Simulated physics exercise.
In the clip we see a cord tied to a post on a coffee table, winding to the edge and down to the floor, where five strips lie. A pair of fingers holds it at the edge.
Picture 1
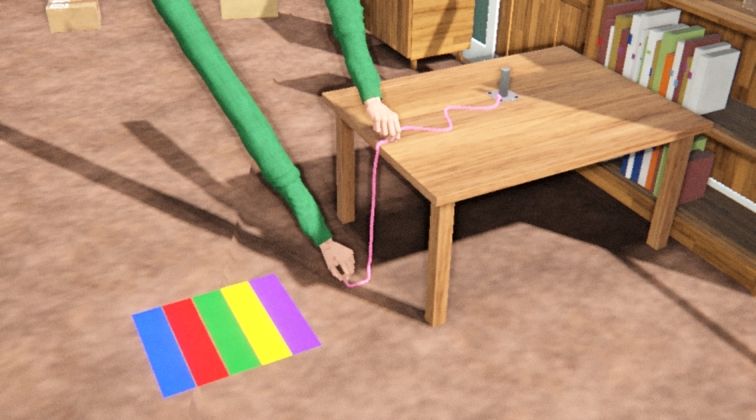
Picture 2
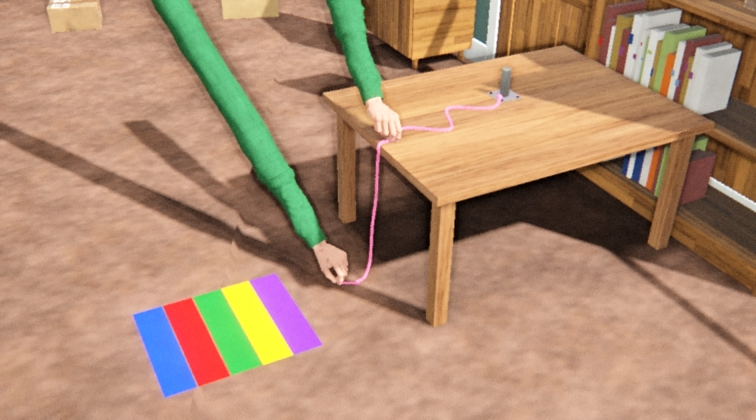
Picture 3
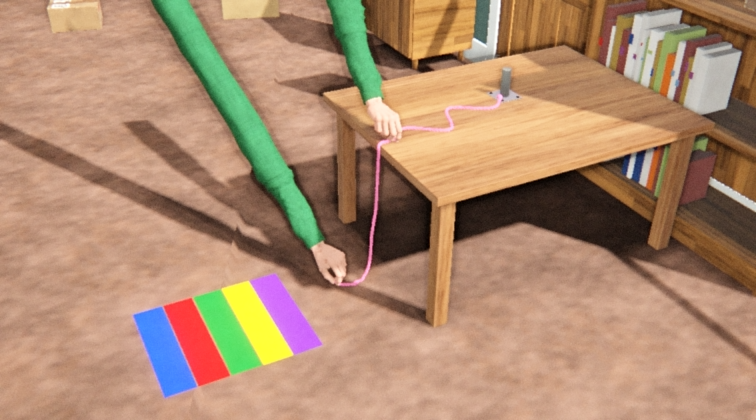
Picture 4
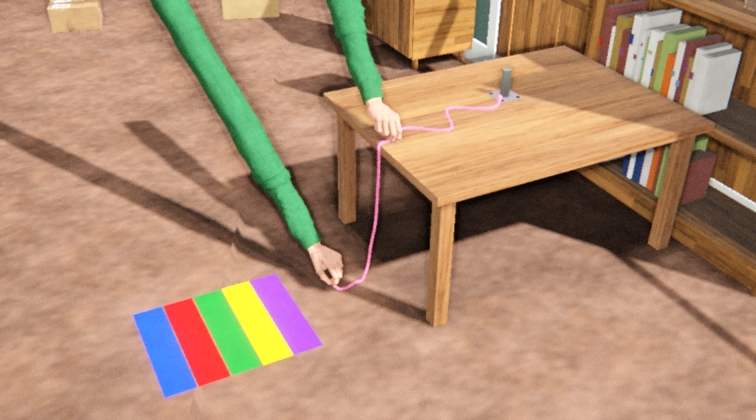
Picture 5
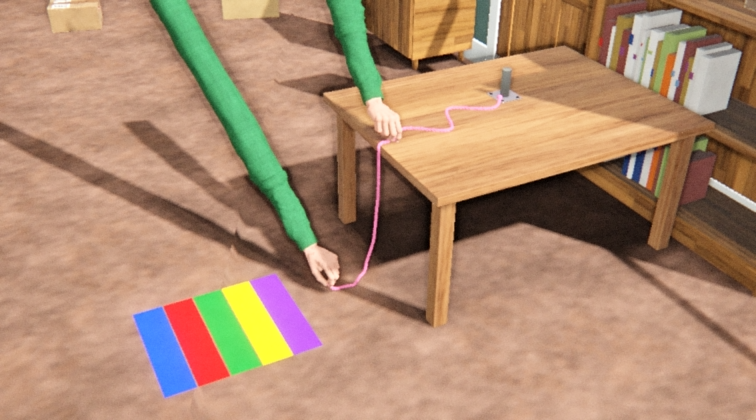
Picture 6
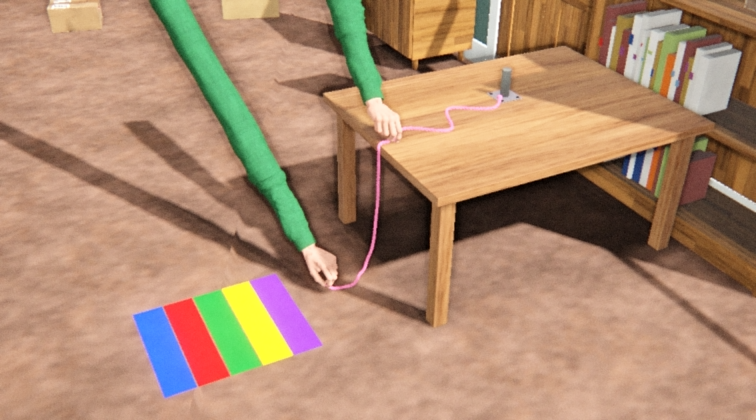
A green-sleeved arm held the loose end of a pink cord near the floor and eased it slightly left toward five colored strips, while another hand kept the cord at the wooden table's edge.
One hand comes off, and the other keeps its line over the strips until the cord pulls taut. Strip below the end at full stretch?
Red.
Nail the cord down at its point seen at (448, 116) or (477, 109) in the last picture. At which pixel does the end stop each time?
Try one gives about (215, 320); try two, about (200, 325).
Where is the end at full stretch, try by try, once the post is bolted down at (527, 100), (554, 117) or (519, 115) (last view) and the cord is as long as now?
First try about (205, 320), second about (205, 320), third about (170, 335).
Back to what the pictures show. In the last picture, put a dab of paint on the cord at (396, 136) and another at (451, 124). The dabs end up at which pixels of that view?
They go to (359, 163) and to (418, 127).
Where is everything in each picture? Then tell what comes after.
The first picture shows end (344, 279); purple (299, 335); yellow (269, 345); green (238, 355); red (206, 365); blue (173, 376).
The second picture shows end (337, 281); cord through (494, 108) (447, 116) (417, 128) (378, 154) (375, 209) (370, 263).
The third picture shows end (336, 282).
The fourth picture shows end (332, 283); cord through (494, 108) (448, 116) (417, 128) (379, 155) (377, 209) (368, 264).
The fifth picture shows end (328, 285).
The sixth picture shows end (326, 285); cord through (494, 108) (447, 116) (417, 129) (379, 155) (377, 209) (365, 264).
Soon after, end near (246, 309); over yellow.
Then, end near (210, 320); over green.
At full stretch, end near (188, 327); over red. Over red.
